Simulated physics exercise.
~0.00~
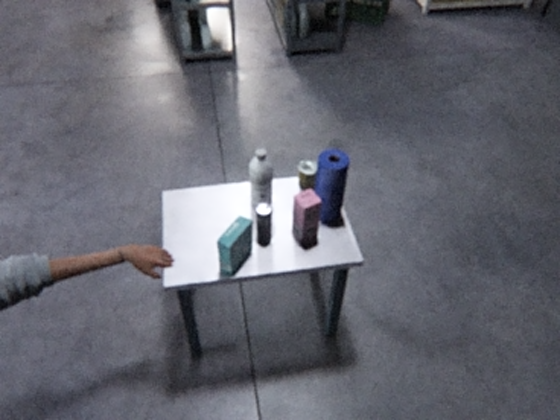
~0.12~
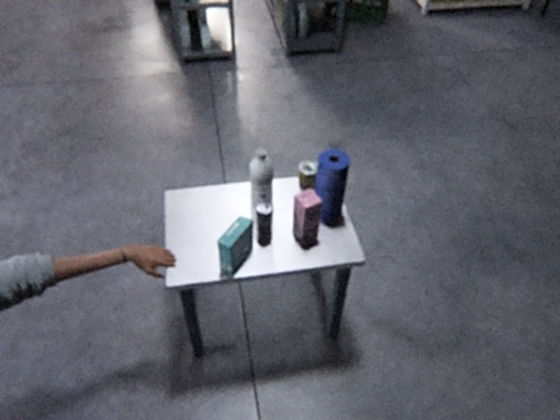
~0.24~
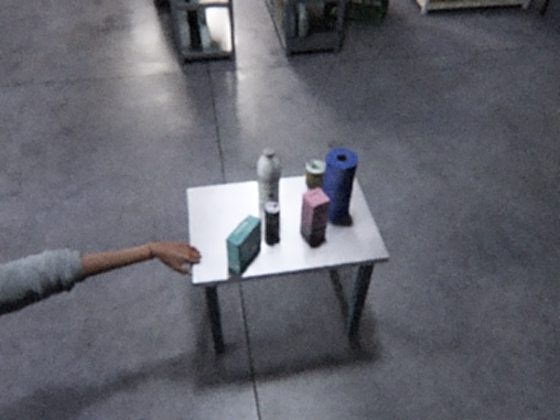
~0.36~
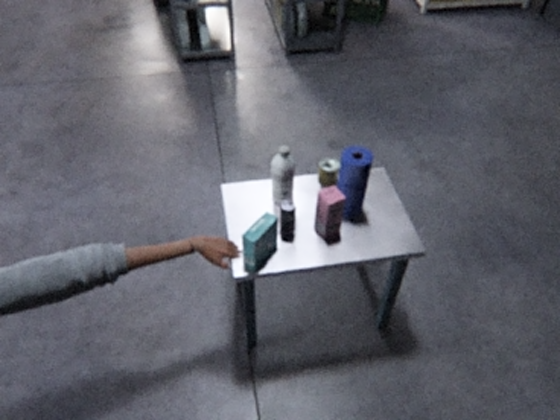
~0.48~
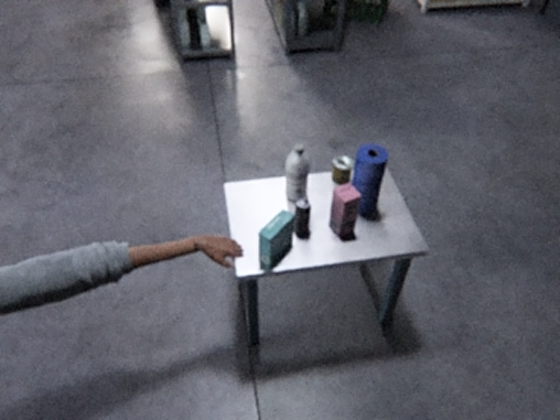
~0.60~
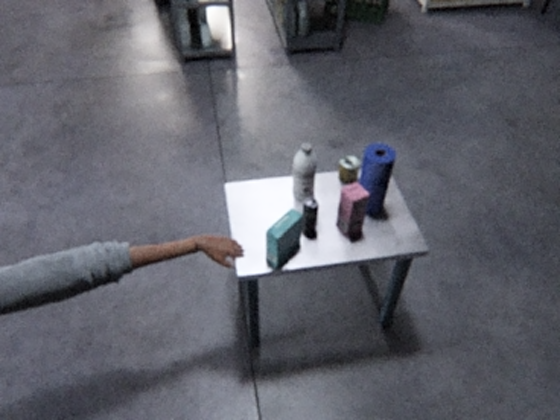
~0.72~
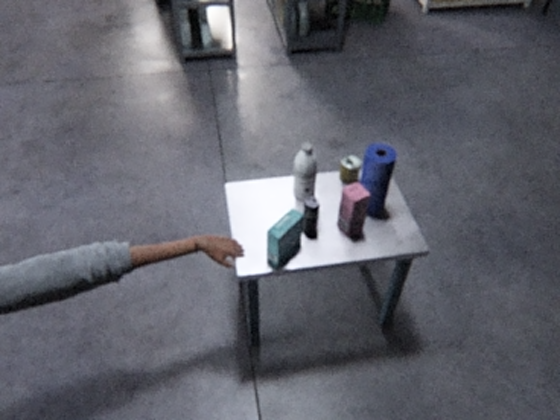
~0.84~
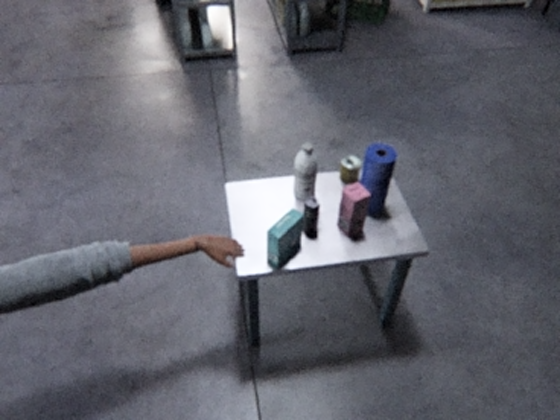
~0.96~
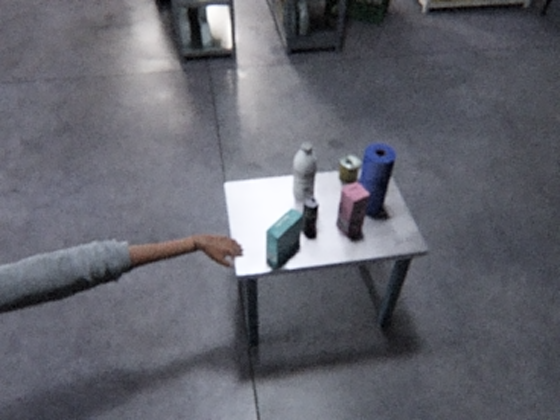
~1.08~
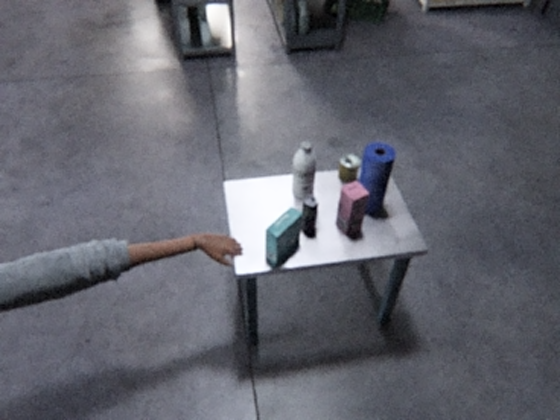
On a smooth grey floor, a hand pushed a small white side table to the right, and the bottle, blue roll, tin, can and two boxes on top slid a little further after it stopped, all still standing upright at the end.
